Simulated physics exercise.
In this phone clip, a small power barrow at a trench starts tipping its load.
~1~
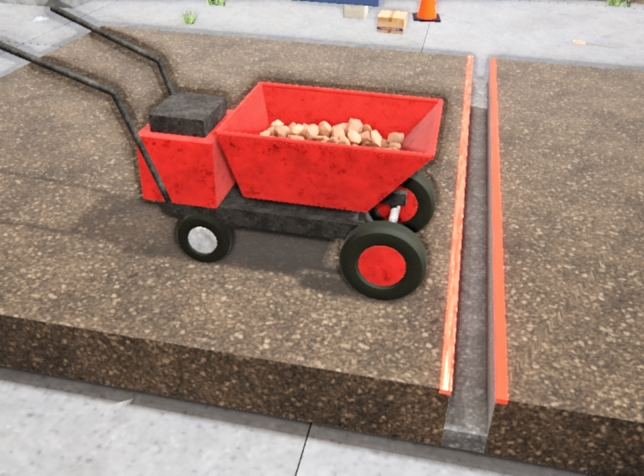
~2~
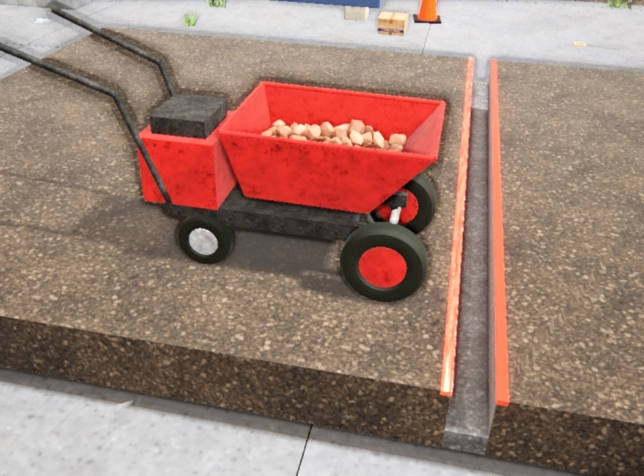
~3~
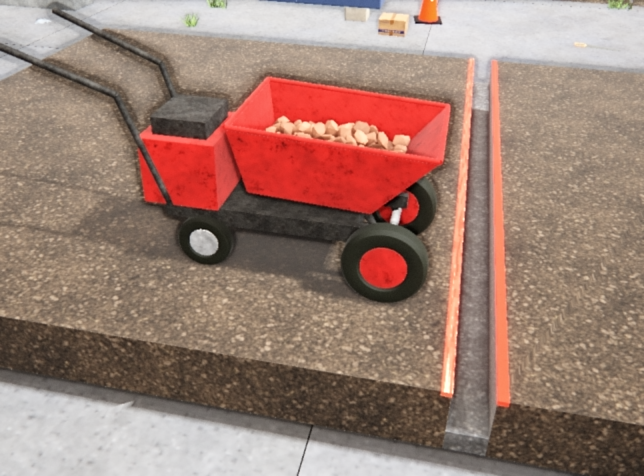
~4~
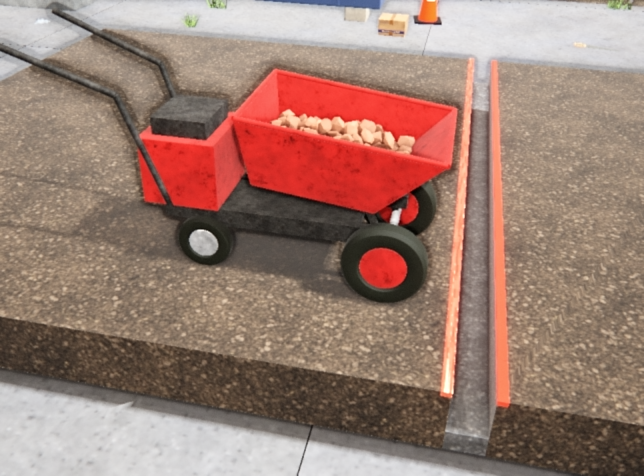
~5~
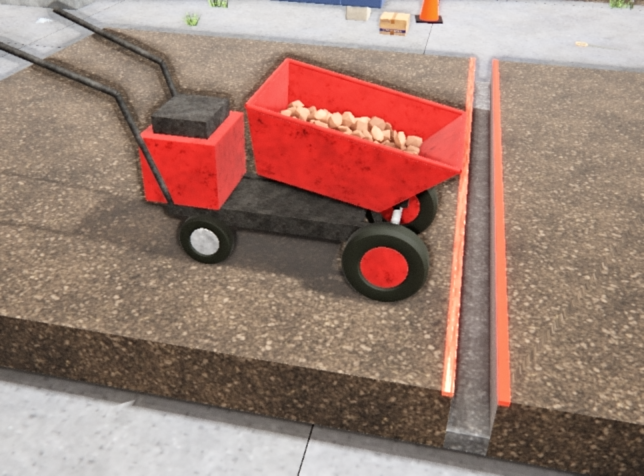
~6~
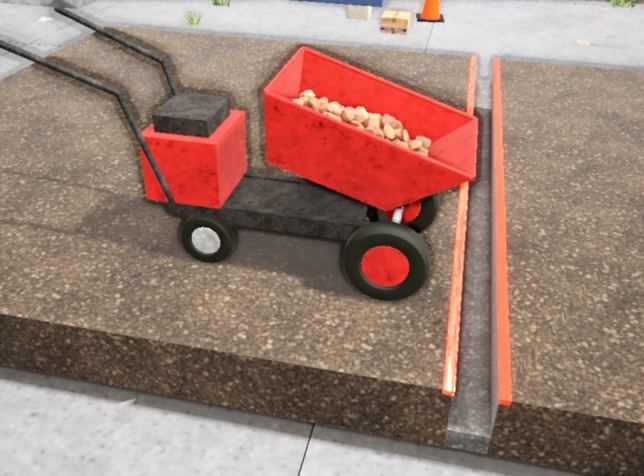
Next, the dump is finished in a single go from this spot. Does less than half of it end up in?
The trench is going to be left with below half the load.
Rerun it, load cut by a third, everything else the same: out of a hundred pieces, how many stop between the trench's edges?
It would be around 0 per cent of the load.
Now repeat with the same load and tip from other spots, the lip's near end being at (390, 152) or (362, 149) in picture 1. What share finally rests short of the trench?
Around 0 and 0 per cent respectively.
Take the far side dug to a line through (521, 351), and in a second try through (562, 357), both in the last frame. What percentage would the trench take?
Result, try 1: 10 in a hundred; try 2: 80 in a hundred.
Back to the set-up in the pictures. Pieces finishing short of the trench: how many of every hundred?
Call it some 0 percent of the pieces.
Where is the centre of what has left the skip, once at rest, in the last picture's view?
Somewhere close to (565, 283) in the last picture.
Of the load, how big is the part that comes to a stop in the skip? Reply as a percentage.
About 20 in a hundred.
Soon after the last picture, skip tipped steeply; all in the skip.
A little later, skip tipped right over; most in the skip; about a quarter beyond it; a stray few falling.
Later still, skip tipped right over; about a quarter in the skip; most beyond it.
At rest, skip tipped right over; about a quarter in the skip; a stray few in or heaped over the trench; most beyond it.
